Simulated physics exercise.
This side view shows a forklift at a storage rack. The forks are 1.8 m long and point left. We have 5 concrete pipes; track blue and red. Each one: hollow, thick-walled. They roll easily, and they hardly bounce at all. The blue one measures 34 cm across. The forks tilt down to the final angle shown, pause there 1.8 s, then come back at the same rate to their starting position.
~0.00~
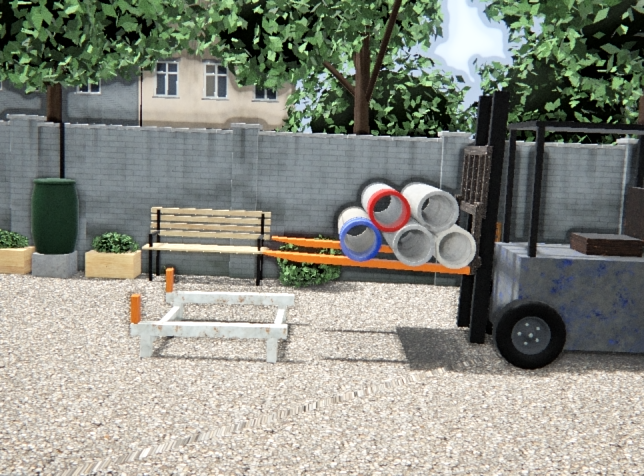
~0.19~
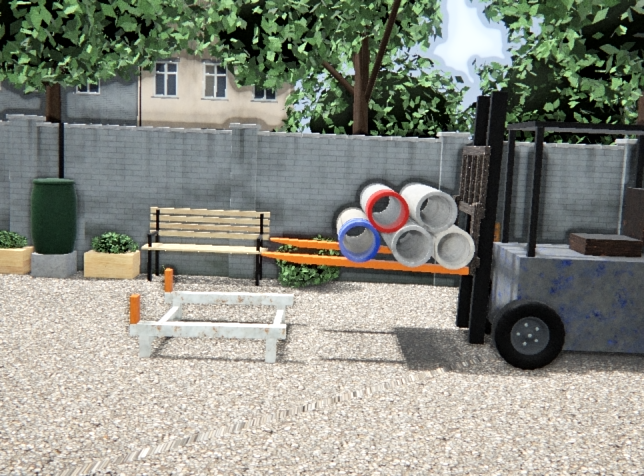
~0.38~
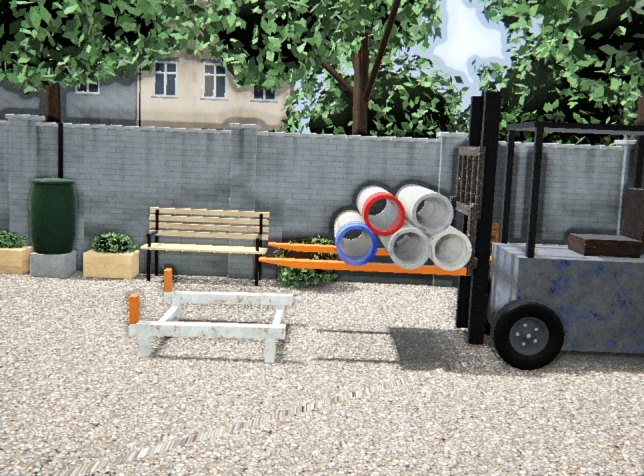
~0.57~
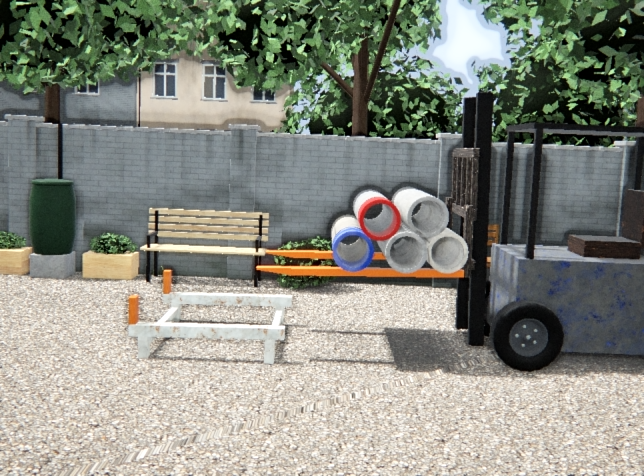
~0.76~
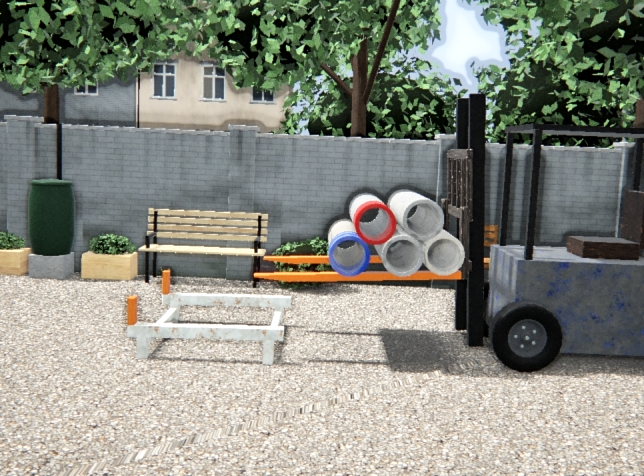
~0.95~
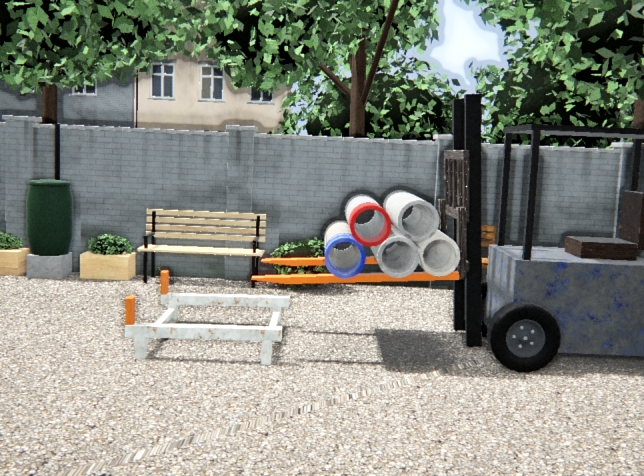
A forklift stands at the right of a gravel yard, seen from the side, with a grey wall, a bench, planters and leafy trees behind it. Its orange forks point left and carry five stacked concrete pipes, one rimmed blue and one red, while a low white rack sits on the left. The forks tilt slowly downward, and the pipes shift slightly left and down with them.
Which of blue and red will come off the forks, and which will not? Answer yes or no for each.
Blue: Yes; red: Yes.
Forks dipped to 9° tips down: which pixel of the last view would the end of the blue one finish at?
I'd put it somewhere around (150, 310).
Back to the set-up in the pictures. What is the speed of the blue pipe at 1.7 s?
Reading: Roughly 0.3 m/s.
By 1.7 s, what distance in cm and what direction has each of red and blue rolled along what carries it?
Leftward shifts - red 20, blue 20.
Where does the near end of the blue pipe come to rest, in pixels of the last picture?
(153, 306), roughly.
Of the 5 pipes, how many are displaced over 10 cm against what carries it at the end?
Altogether it comes to 5.
After 1.7 s, blue is on the forks, 65 cm from the tips, rolling left; red is up on others, 85 cm from the tips, rolling left; 0 of 5 have left the forks.
After 2.5 s, blue is on the forks, 30 cm from the tips, rolling left; red is up on others, 50 cm from the tips, rolling left; 0 of 5 have left the forks.
After 3.4 s, blue is in the air, 75 cm from the rack's far end, rolling left; red is in the air, 85 cm from the rack's far end, rolling left; 2 of 5 have left the forks.
At rest (8.1 s), blue is on the rack, 25 cm from the rack's far end; red is beyond the stop, on the ground; 5 of 5 have left the forks.
